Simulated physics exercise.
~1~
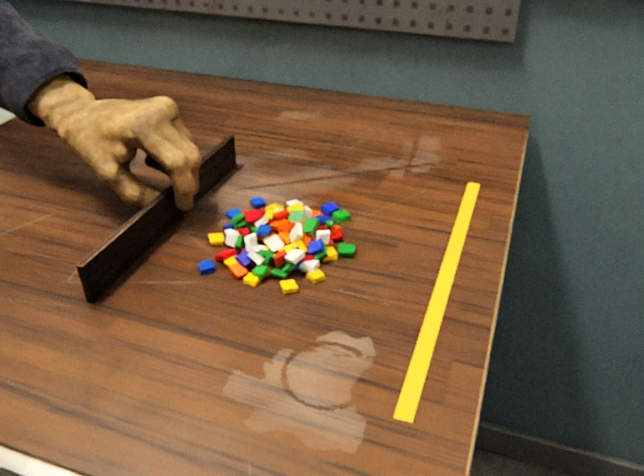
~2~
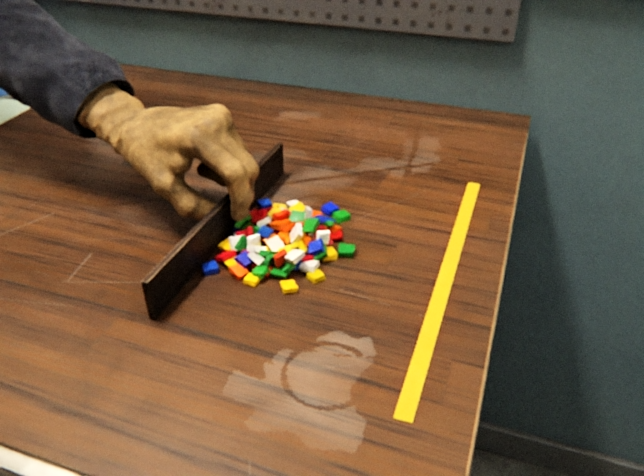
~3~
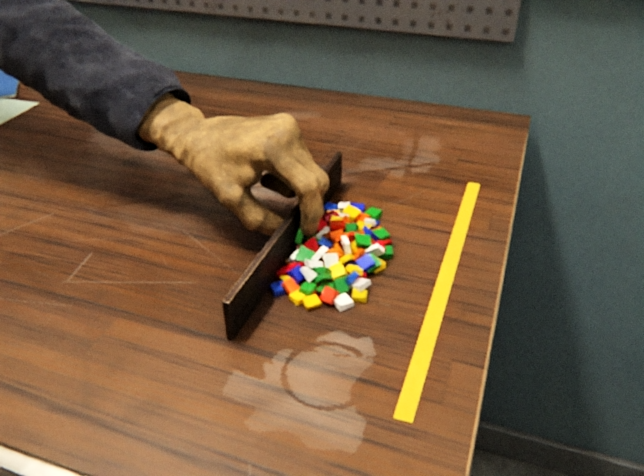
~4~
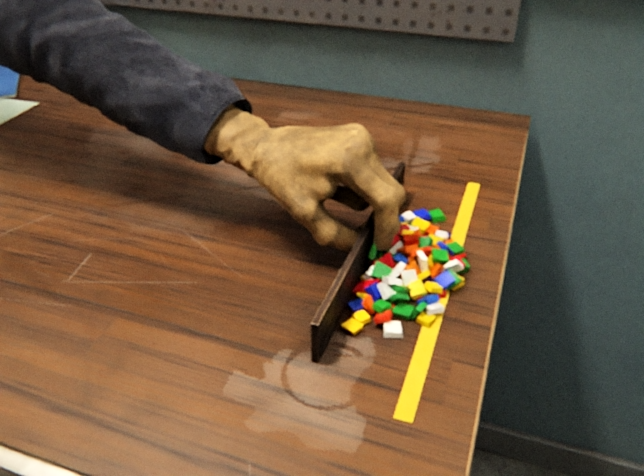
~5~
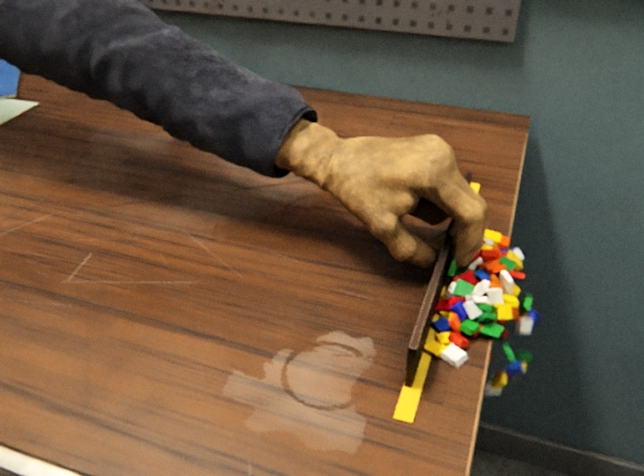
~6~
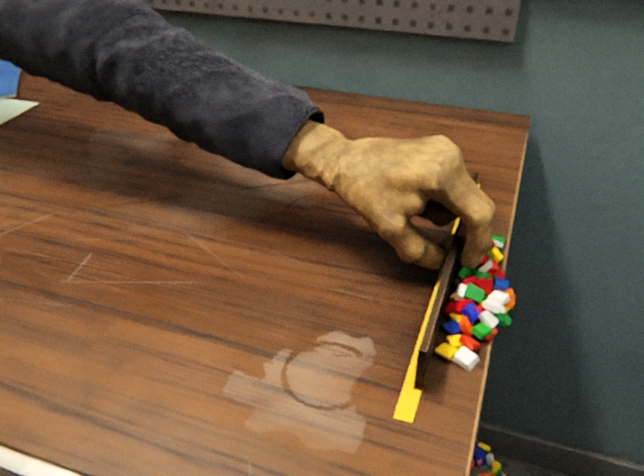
A gloved-looking hand used a dark strip of wood to sweep a heap of colorful little pieces rightward across a wooden table, stopping at the yellow tape, where roughly half had gone over the edge and some lay on the floor below.
